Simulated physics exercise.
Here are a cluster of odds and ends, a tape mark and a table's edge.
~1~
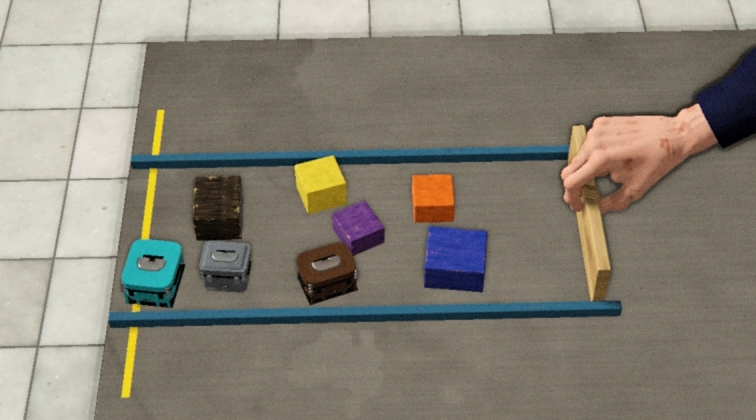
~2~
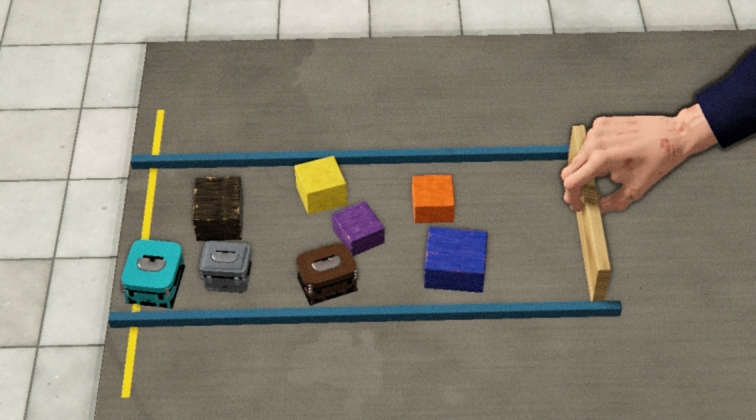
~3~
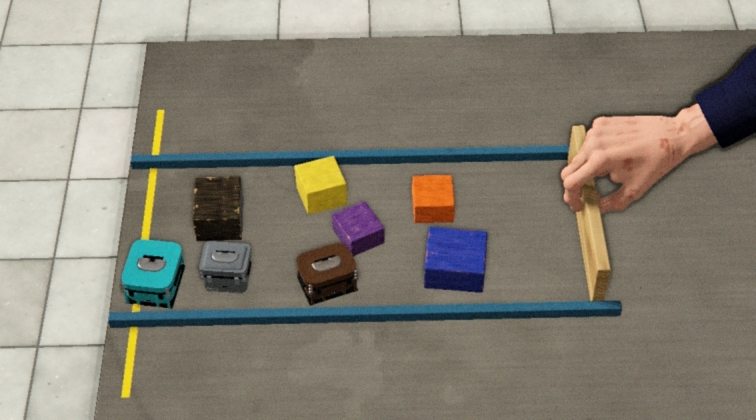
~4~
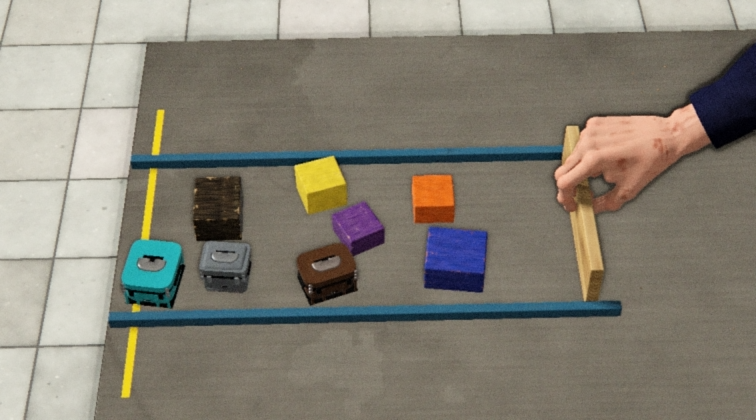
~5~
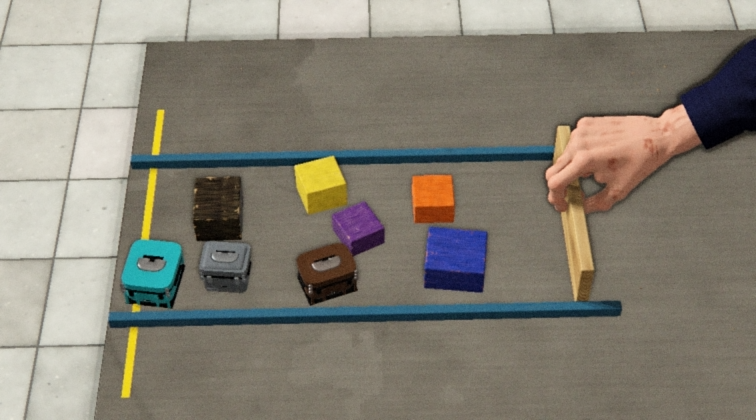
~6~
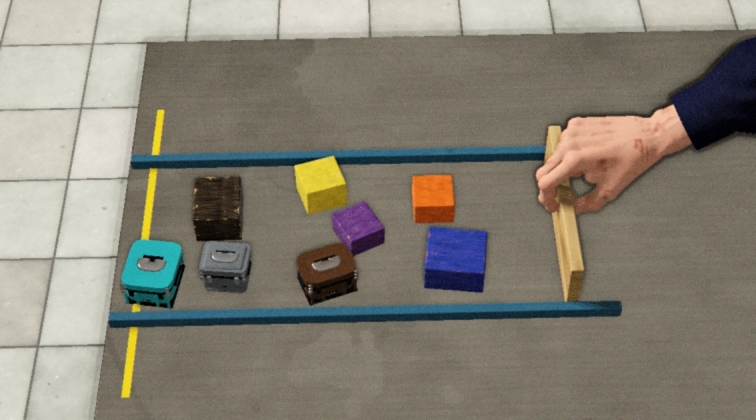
A hand slides a wooden board slightly left between two blue rails, toward scattered blocks and cases.
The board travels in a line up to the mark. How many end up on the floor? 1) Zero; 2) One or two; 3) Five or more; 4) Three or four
3.
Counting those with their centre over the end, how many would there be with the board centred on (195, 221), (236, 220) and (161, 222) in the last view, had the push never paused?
Per position: 4 / 2 / 6.
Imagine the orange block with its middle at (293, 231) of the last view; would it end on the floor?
Well, this time it drops away.
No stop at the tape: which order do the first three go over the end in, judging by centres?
The turquoise case, the grey case, then the black block.
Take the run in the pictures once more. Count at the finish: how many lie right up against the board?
So the total is 1.
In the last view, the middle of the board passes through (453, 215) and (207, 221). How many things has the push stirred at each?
Counting first: 2, next 8.
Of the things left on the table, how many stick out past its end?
I get 1.
A little later, none off yet; turquoise case at rest near (154, 274); black block at rest near (218, 209); grey case at rest near (227, 268).
When it is over, the number that fall off is five or more; down, blue block, purple block, brown case, yellow block, grey case, black block and turquoise case.
